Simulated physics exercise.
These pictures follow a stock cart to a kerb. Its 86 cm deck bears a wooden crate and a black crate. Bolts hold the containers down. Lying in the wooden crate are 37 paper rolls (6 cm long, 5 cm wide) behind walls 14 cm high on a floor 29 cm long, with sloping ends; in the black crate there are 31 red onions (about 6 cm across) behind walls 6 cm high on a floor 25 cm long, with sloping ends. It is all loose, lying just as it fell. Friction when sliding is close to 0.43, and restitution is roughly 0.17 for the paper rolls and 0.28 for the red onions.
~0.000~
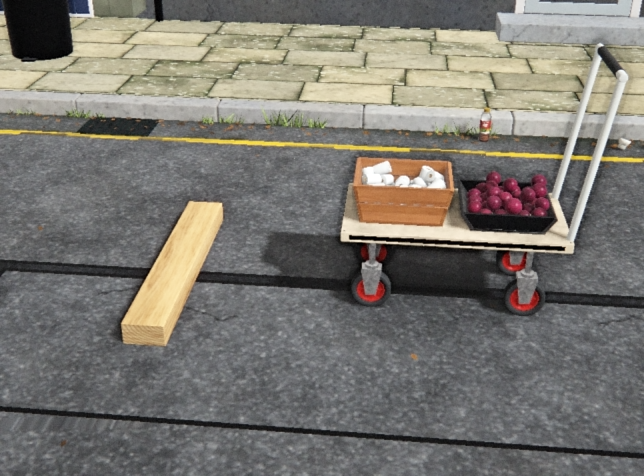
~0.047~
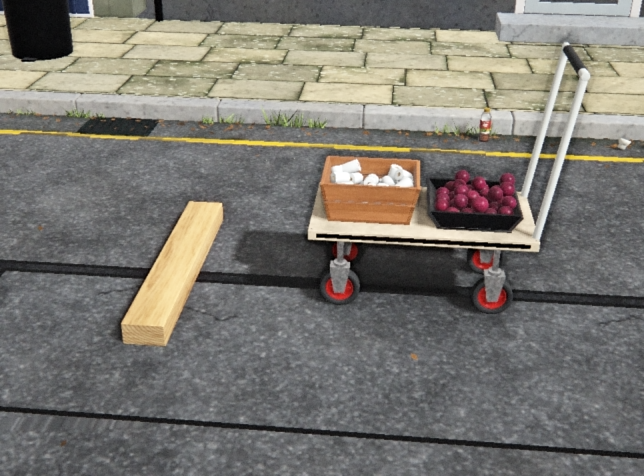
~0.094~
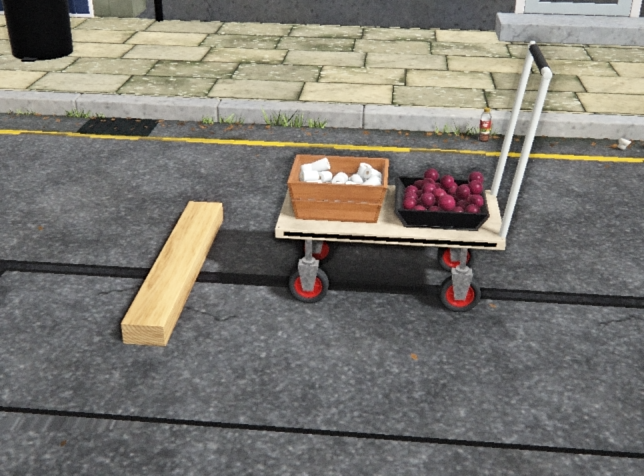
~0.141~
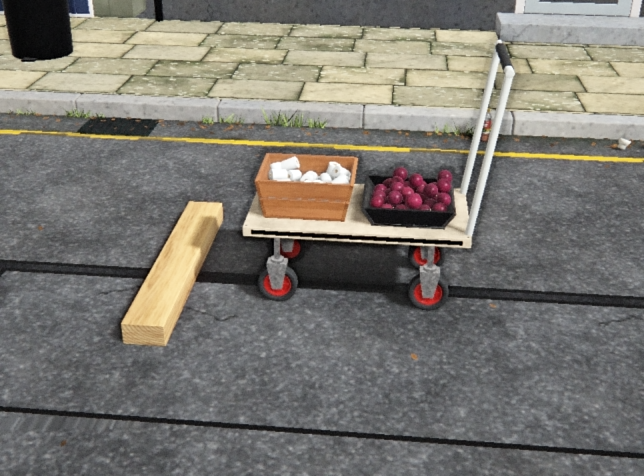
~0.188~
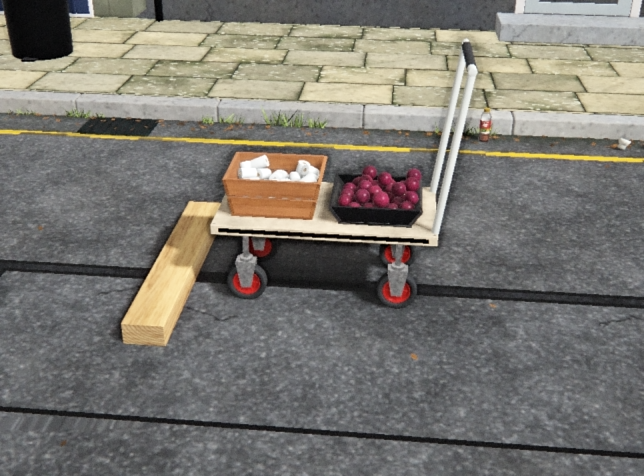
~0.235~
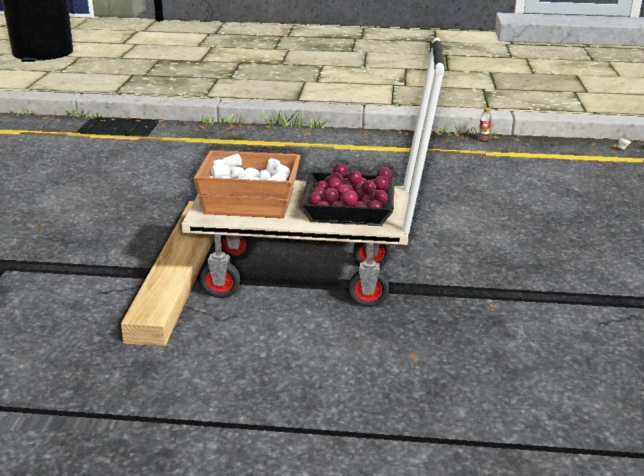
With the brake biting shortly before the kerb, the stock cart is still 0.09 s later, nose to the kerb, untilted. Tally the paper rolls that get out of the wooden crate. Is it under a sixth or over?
Escapees: A sixth not reached.
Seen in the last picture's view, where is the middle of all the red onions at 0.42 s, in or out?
Roughly (309, 187).
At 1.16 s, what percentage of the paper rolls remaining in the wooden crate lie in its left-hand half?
Roughly 70%.
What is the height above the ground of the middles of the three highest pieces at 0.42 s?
Their middles average near 58 cm high.
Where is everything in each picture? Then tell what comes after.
In the first frame (places track the rim corner closest to us here), wooden crate (450, 190); black crate (555, 218); 66 cm to go; all still inside.
The second frame shows wooden crate (417, 188); black crate (521, 216); 54 cm to go.
The third frame shows wooden crate (384, 186); black crate (487, 214); 41 cm to go.
The fourth frame shows wooden crate (350, 185); black crate (454, 212); 29 cm to go.
The fifth frame shows wooden crate (317, 183); black crate (420, 211); 16 cm to go.
The sixth frame shows wooden crate (288, 182); black crate (391, 209); stopping; all still inside.
After 0.30 s, the wooden crate has all 37 and the black crate has all 31.
After 0.42 s, the wooden crate has all 37 and the black crate is down by 7 of 31.
After 0.65 s, the wooden crate is down by 1 of 37 and the black crate is down by 9 of 31.
Final count (at 1.16 s), the wooden crate is down by 2 of 37 and the black crate is down by 9 of 31. Asked share, 2 of 37, 5 per cent.
